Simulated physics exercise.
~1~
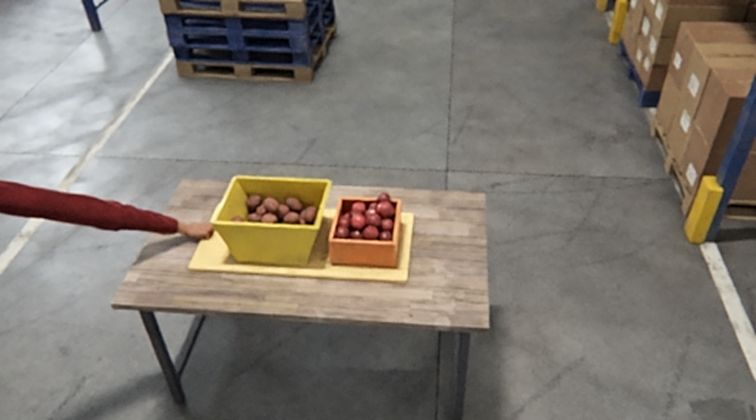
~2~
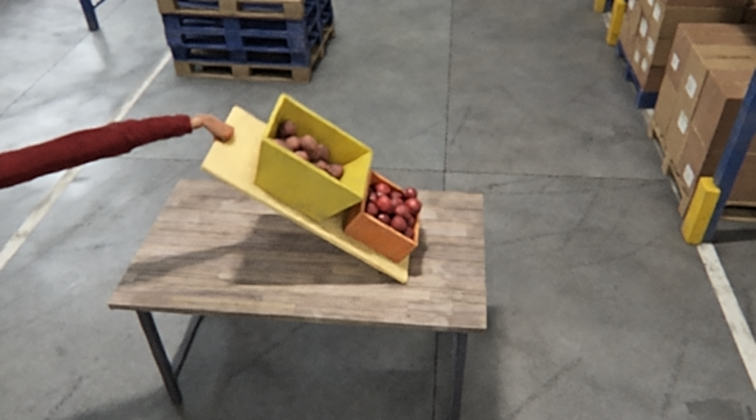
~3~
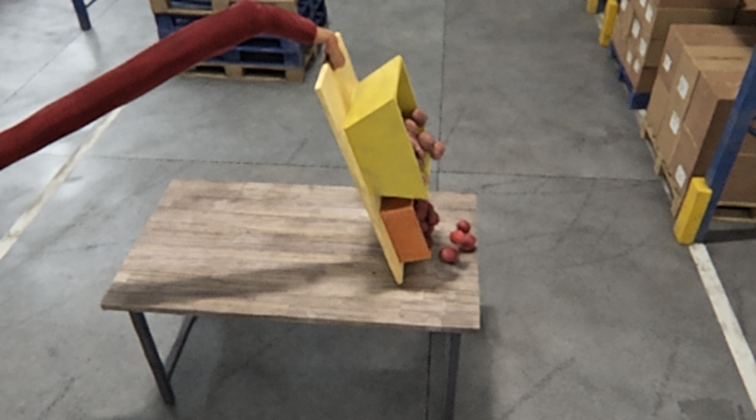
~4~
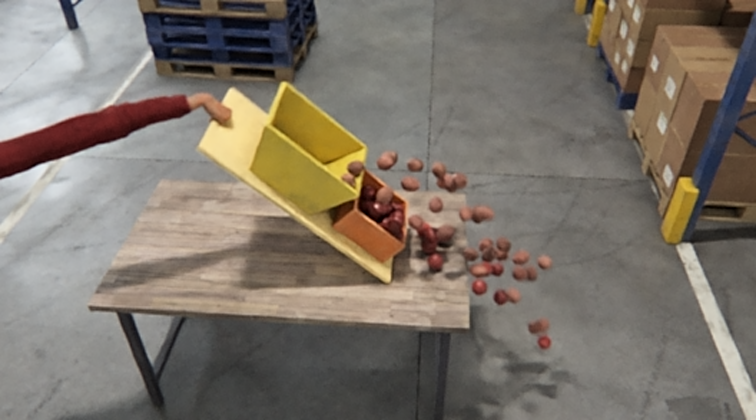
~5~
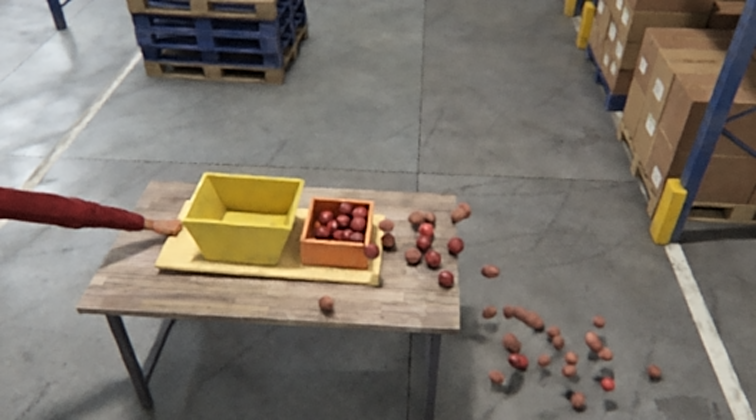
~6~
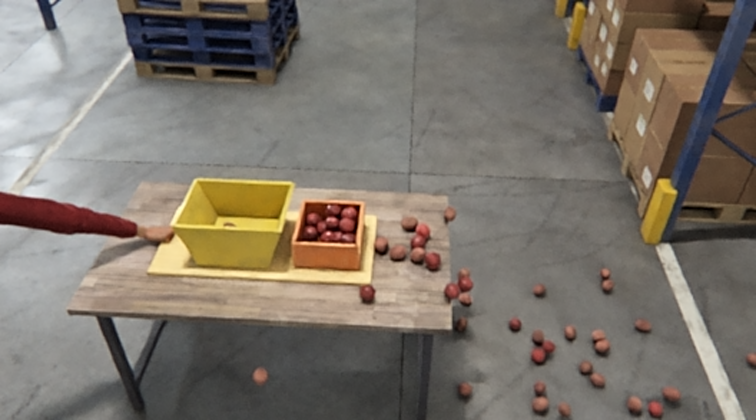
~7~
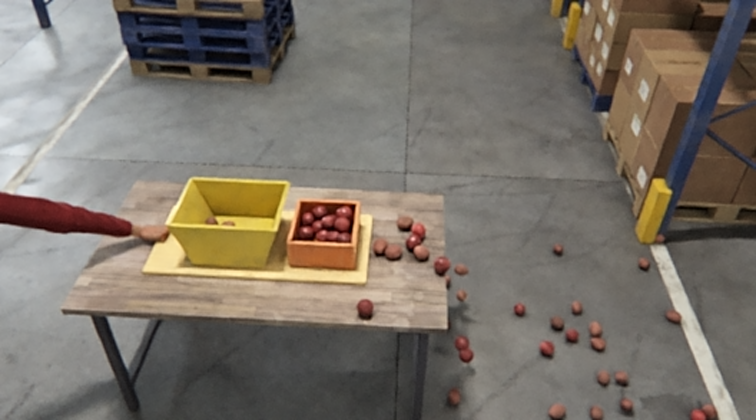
Warehouse table, a hand tipping a board steeply rightward and lowering it, red potatoes and apples spilling, yellow container left nearly empty.
